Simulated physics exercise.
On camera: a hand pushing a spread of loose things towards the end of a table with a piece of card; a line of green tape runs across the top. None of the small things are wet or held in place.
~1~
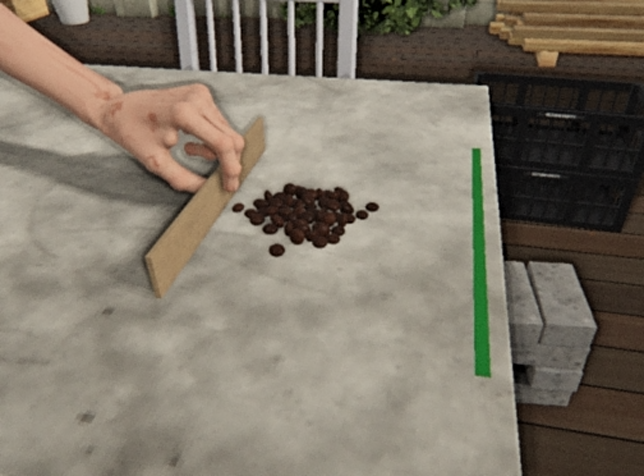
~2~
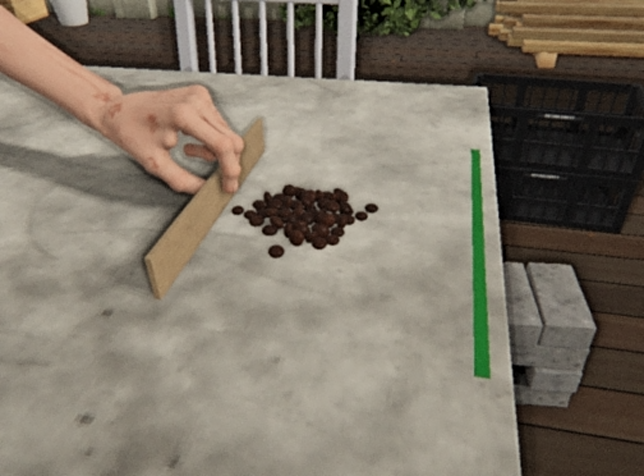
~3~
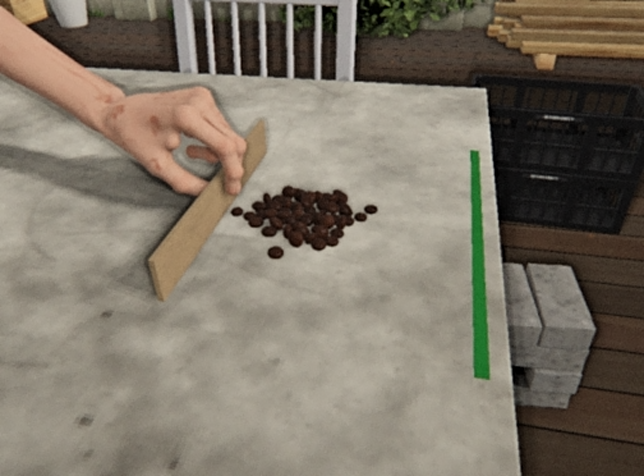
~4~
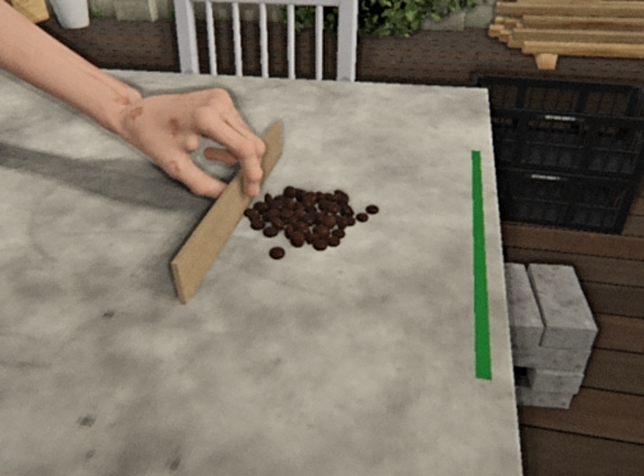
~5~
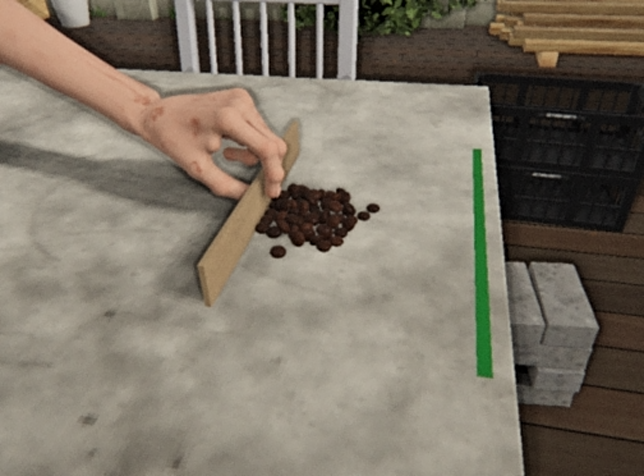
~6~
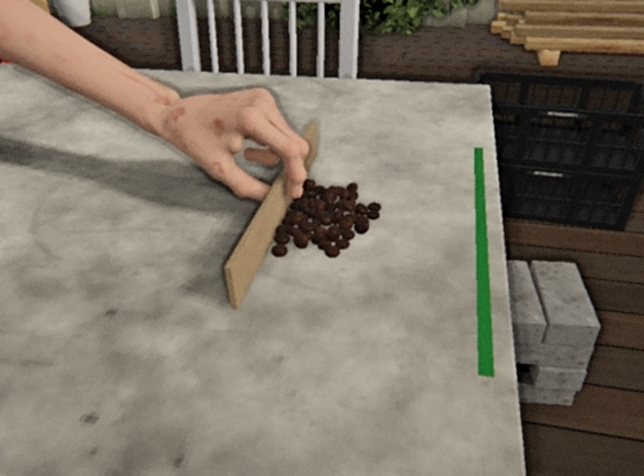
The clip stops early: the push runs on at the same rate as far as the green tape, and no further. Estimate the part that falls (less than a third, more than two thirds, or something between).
The part that goes over is in excess of two thirds.
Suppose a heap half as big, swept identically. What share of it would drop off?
Some 70 per cent of the pieces.
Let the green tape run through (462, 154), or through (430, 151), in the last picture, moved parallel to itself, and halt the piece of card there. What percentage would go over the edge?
Case one: Around 50 percent; case two: 0 percent.
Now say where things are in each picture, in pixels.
The first frame shows piece of card near (164, 262), at rest; green tape near (476, 155), right by the edge; edge at (502, 239); the heap near (313, 213), flat chocolate drops.
The second frame shows piece of card near (164, 263), at rest.
The third frame shows piece of card near (167, 265); the heap near (312, 216).
The fourth frame shows piece of card near (189, 268).
The fifth frame shows piece of card near (214, 270); the heap near (316, 214), near a quarter pushed along.
The sixth frame shows piece of card near (240, 272); green tape near (479, 155); edge at (504, 238); the heap near (330, 215), all but a few pushed along.
Shortly afterwards, piece of card still moving, near (386, 187); heap all on the table, its front near (465, 219).
Next, piece of card stopped at the green tape; heap near two thirds over the edge.
Some moments later, piece of card stopped at the green tape; heap the bulk over the edge.
In the end, piece of card stopped at the green tape; heap the bulk over the edge.
